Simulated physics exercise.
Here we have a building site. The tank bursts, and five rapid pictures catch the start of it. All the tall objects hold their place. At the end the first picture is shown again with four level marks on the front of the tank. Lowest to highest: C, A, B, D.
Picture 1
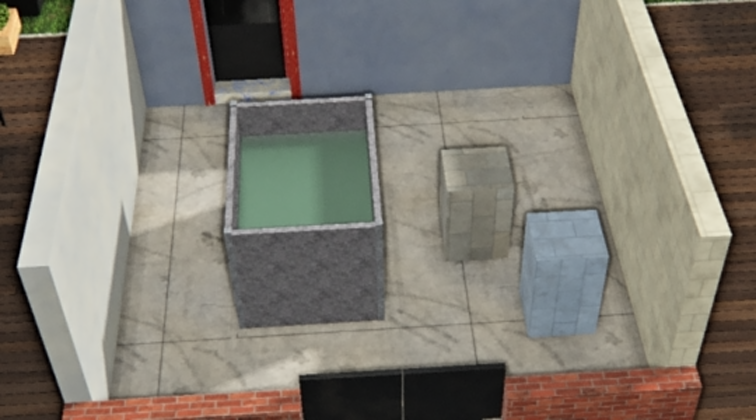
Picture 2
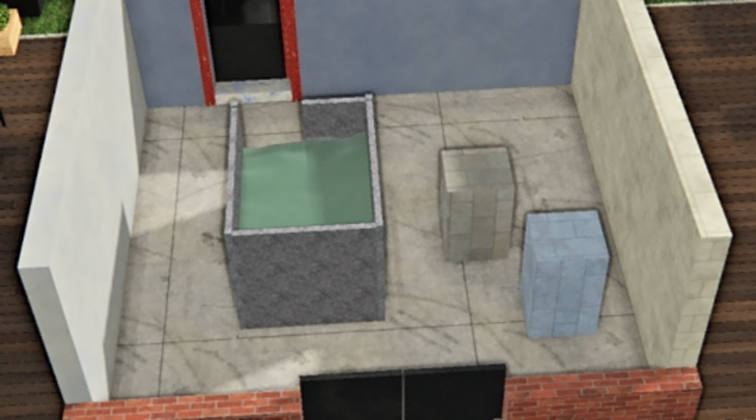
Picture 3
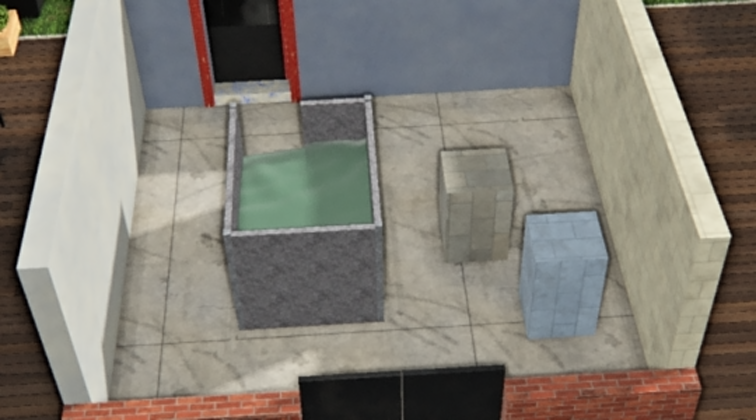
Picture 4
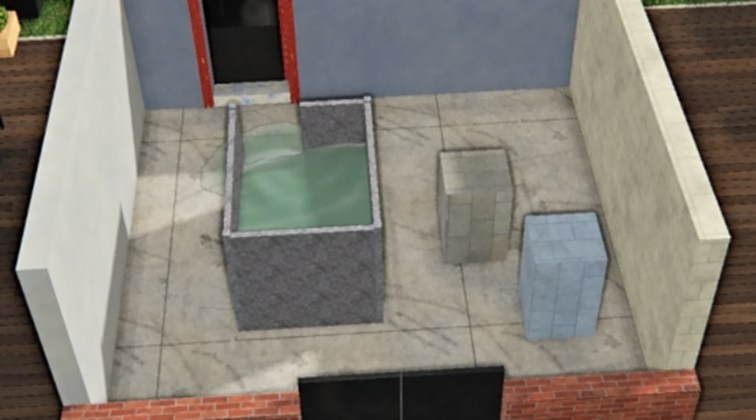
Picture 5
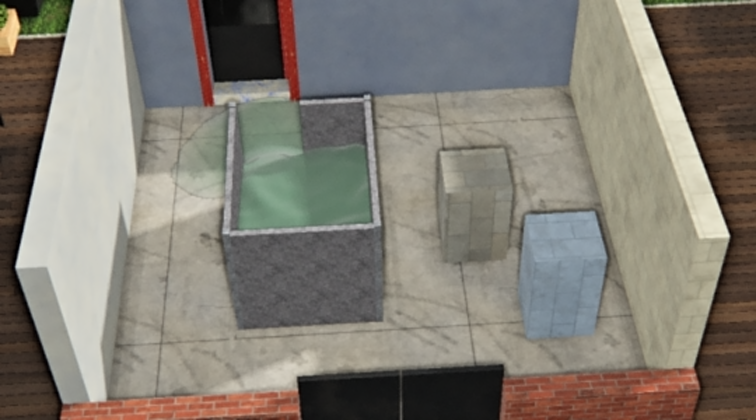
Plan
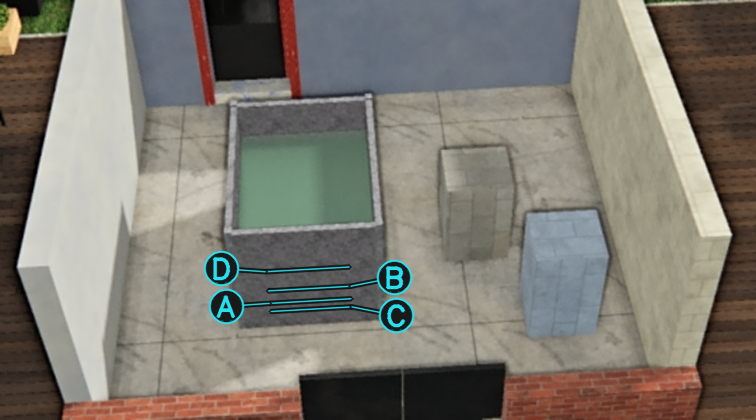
To begin with, greenish water lies level in a grey stone tank beside two blocks, inside a walled yard with a red doorway. Part of the tank's back wall disappears, and the water ripples and slopes. A thin, pale green sheet then spreads out behind the tank near the doorway.
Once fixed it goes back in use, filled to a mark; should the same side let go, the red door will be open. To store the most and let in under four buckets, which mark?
A will do.
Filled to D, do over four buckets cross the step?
Yes, it does.
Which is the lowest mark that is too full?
B.
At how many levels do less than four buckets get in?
Two of them.
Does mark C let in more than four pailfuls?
No.
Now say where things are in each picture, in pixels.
Water in the tank at rest, its middle at (305, 190); foot of the red doorway at (254, 102); shut gate at (402, 379), in the first frame.
Water covers 1 % of the ground, its front hidden from here, in the second frame.
Water covers 3 % of the ground, its front hidden from here, in the third frame.
Water covers 7 % of the ground, its front hidden from here, in the fourth frame.
Water covers 14 % of the ground, its front hidden from here, in the fifth frame.
On the marked copy, A at (310, 301); B at (309, 288); C at (311, 309); D at (307, 269); from the bottom up C, A, B, D.
With A, a bucket or two gets in.
With B, about 11 bucketfuls get in.
With C, nothing gets over.
With D, dozens of bucketfuls pour in.
